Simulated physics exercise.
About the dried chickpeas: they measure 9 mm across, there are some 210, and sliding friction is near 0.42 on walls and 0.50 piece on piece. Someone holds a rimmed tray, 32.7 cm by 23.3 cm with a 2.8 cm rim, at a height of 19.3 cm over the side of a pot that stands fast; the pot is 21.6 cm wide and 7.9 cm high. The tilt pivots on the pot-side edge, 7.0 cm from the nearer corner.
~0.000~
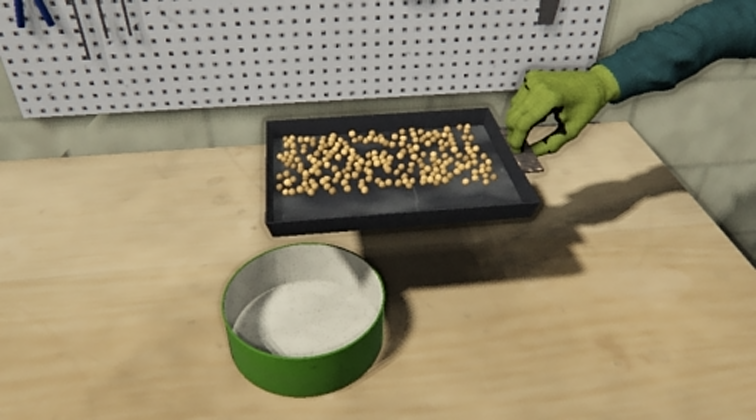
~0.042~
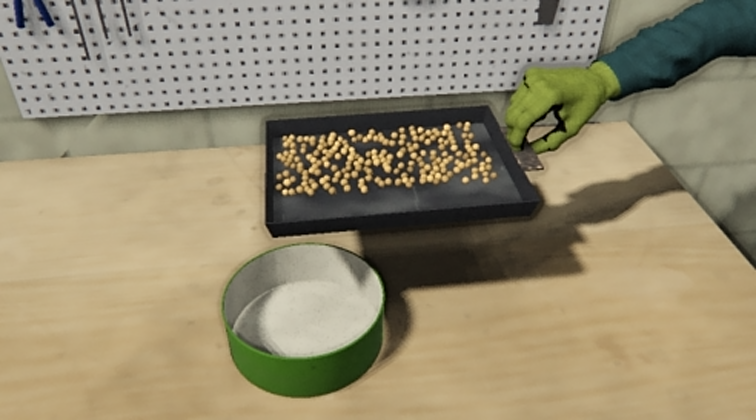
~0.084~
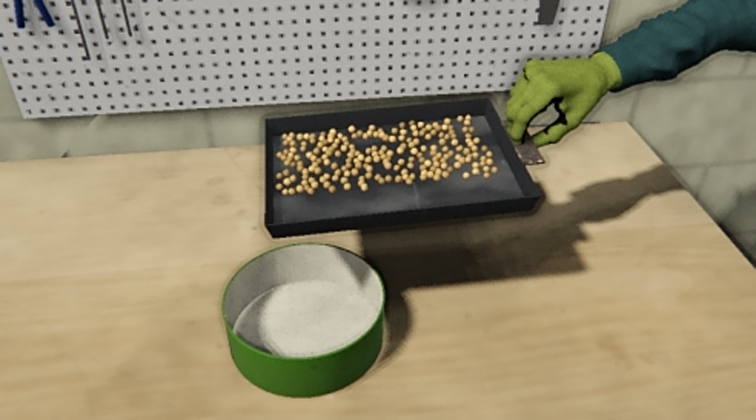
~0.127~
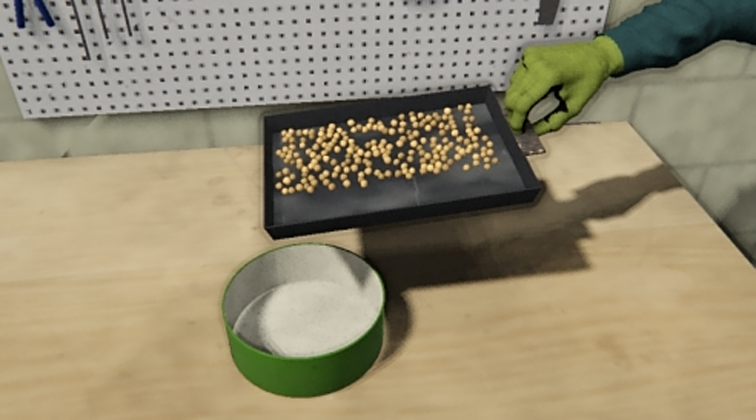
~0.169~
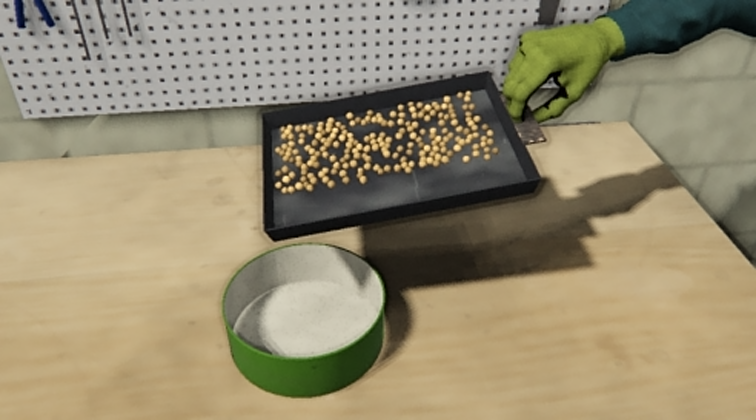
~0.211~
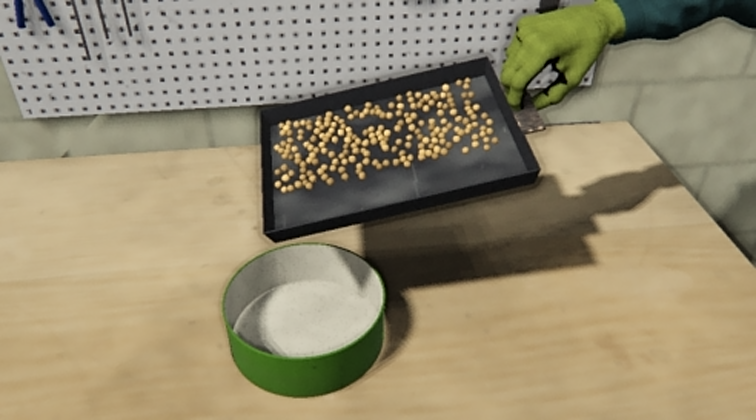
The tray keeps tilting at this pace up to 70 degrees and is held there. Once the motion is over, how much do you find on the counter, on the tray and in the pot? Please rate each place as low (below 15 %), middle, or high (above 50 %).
Counter: Low, tray: High, pot: Middle.
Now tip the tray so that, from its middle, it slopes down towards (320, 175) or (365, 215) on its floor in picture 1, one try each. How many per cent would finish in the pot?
Estimate: Some 0 % and some 25 % respectively.
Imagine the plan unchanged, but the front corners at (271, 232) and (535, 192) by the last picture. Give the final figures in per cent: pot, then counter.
Split: Pot = 25, counter = 0.
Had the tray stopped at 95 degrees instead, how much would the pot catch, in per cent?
Estimate: Roughly 95 percent.
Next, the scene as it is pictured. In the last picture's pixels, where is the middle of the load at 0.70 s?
Close to pixel (285, 204).
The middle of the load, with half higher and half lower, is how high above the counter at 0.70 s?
I'd say near 22 cm.
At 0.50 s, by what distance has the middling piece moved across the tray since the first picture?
5 cm.
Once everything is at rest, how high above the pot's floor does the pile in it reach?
It reaches roughly 1.5 cm.
Then, at 0.50 s, tilt 41 degrees; the tray holds 100 %, the pot 0 %.
Then, at 0.70 s, tilt 60 degrees; the tray holds 100 %, the pot 0 %.
After 1.01 s, tilt 70 degrees; the tray holds 65 %, the pot 25 %.
In the end, at 1.7 s, counter 5 %, tray 60 %, pot 35 %.
